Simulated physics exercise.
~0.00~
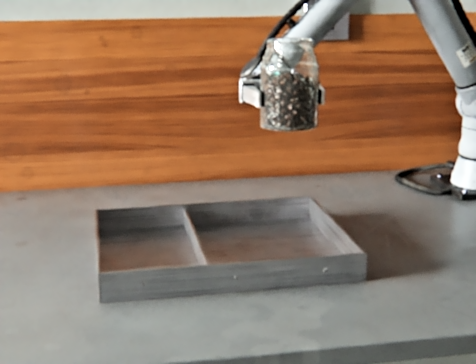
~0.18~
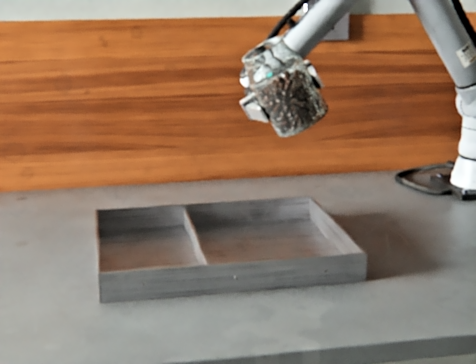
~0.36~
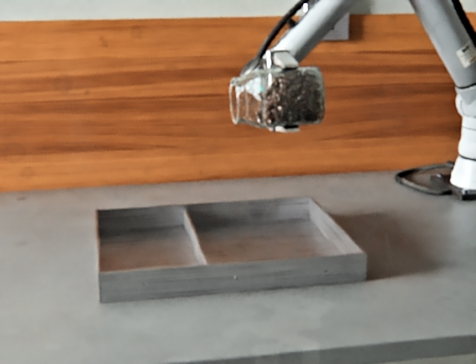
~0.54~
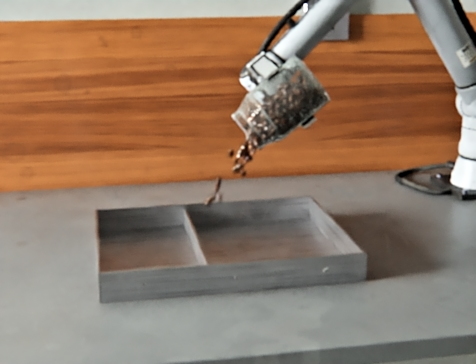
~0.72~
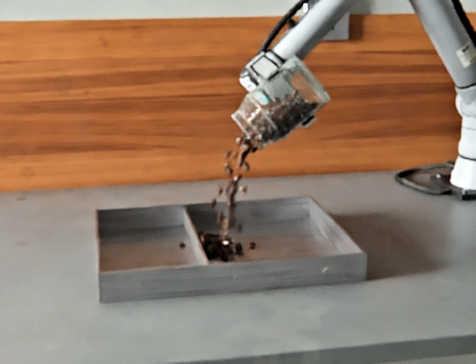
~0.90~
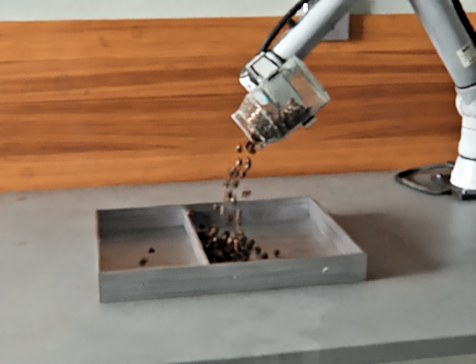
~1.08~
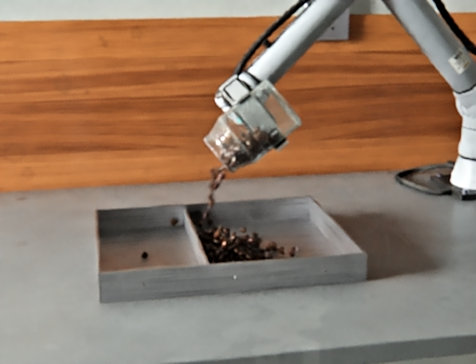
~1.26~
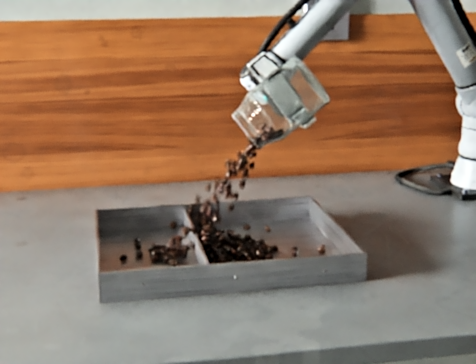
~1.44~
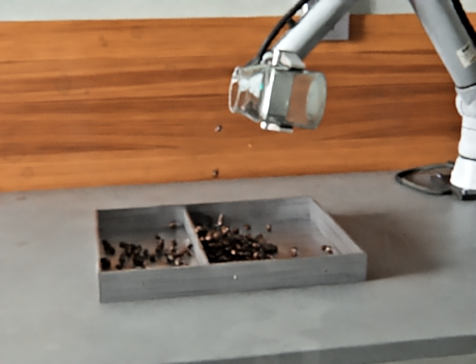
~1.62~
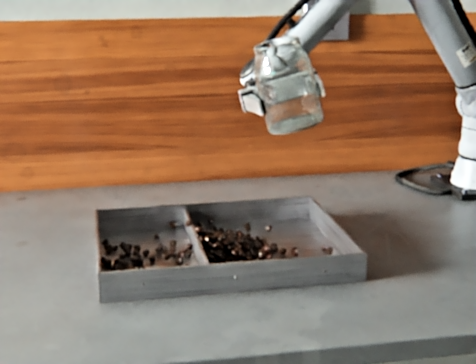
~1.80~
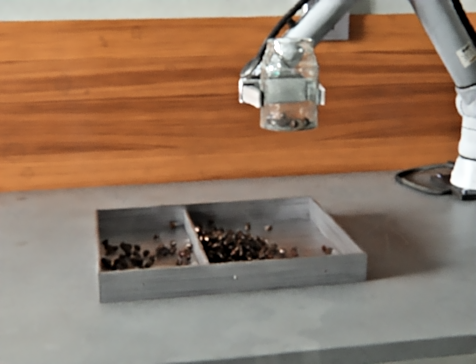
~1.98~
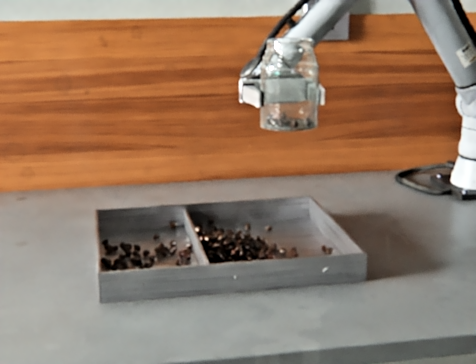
A robot arm holds a clear jar of dark dried beans upright above a grey tray divided into two parts by a cross wall. The arm tips the jar onto its side and then mouth down, and beans begin to spill out. They stream into the larger right part, heaping near the divider, while a few land in the left part. The tilted jar shifts left and down, then moves back as more beans scatter into both parts. Finally, the arm turns the jar upright, leaving a few beans inside and most in the tray's right part.
